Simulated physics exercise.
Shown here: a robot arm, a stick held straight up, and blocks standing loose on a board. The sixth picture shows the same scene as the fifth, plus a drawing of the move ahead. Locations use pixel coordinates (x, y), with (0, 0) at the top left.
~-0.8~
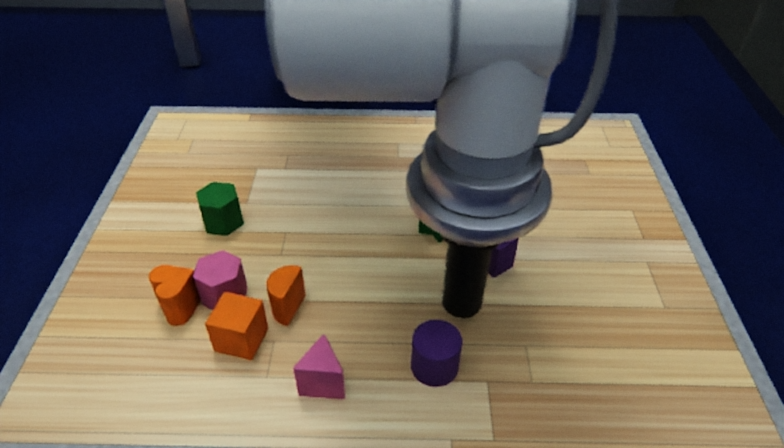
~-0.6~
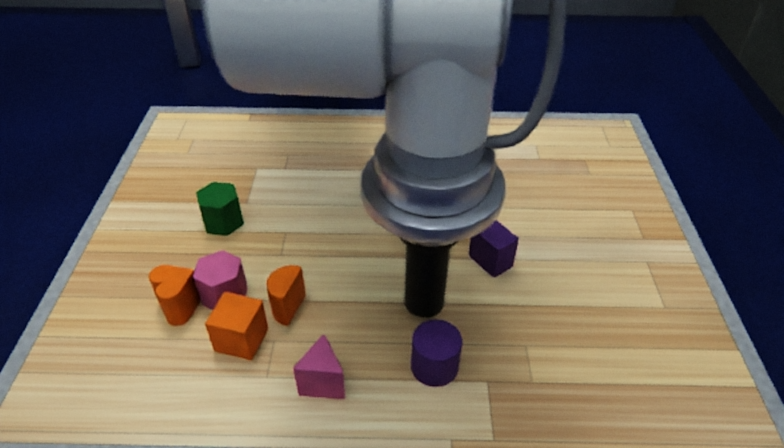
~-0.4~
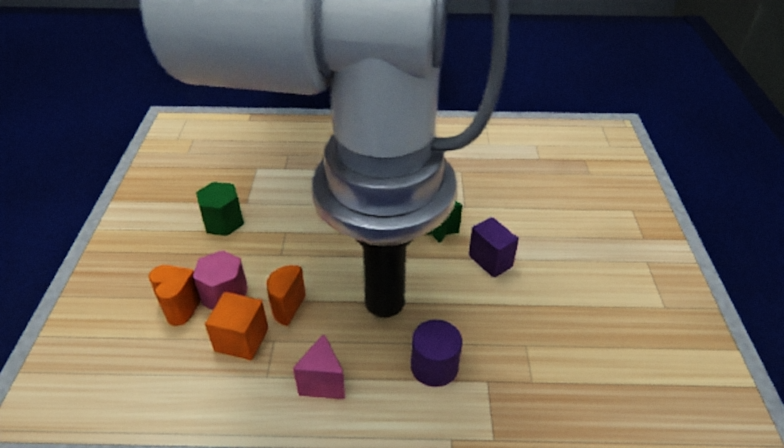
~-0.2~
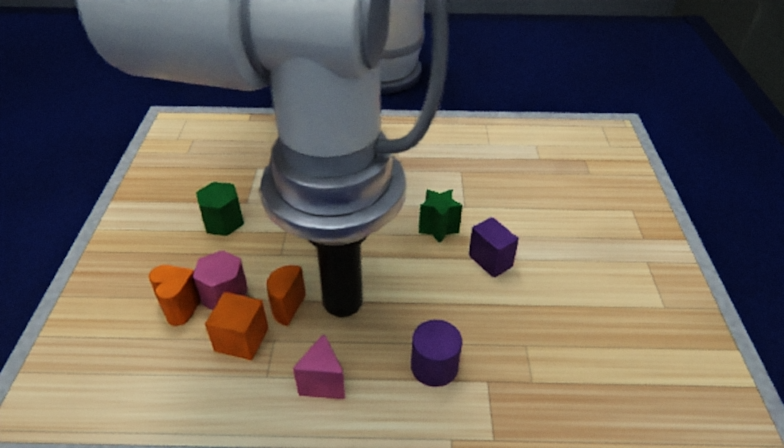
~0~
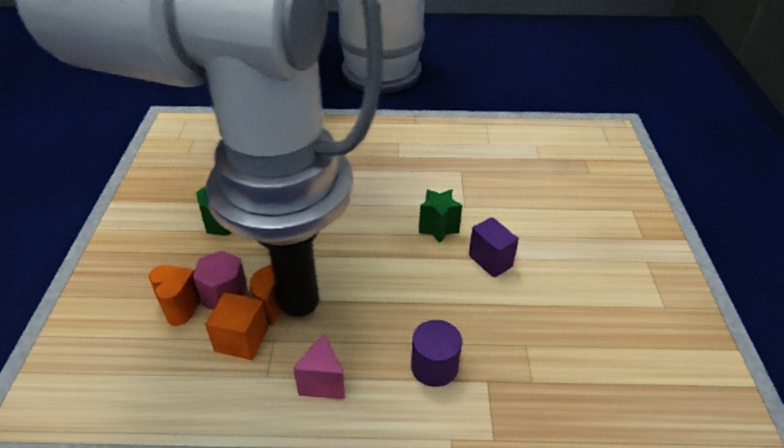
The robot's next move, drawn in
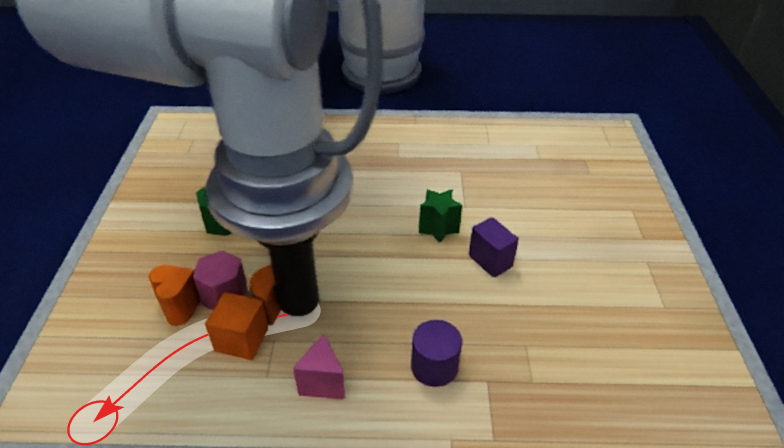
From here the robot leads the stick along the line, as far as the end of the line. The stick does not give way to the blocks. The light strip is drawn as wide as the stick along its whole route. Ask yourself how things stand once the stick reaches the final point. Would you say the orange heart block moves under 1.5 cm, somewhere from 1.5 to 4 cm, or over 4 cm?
It shifts by less than 1.5 cm.
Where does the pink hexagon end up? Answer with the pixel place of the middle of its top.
It should be at about (197, 255).
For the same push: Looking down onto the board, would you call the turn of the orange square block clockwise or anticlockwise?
Anticlockwise.
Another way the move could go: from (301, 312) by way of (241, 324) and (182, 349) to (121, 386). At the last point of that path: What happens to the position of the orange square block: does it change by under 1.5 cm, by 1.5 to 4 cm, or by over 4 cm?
The orange square block ends up quite far away, over 4 cm.
The drawn path runs from (301, 312) over (229, 328) and (159, 364) to (93, 422).
The first path, step by step. One third of the way, stick (226, 317); orange heart block (158, 277), turned 40° anticlockwise; pink hexagon (197, 255); orange square block (189, 337), turned 45° anticlockwise; orange half-round block (217, 276), turned 55° clockwise.
Two thirds of the way, stick (154, 354); orange heart block (158, 277), turned 40° anticlockwise; pink hexagon (197, 255); orange square block (157, 372); orange half-round block (217, 276), turned 55° clockwise.
At the end, stick (86, 413); orange heart block (158, 277), turned 40° anticlockwise; pink hexagon (197, 255); orange square block (155, 379), turned 160° anticlockwise; orange half-round block (217, 276), turned 55° clockwise.
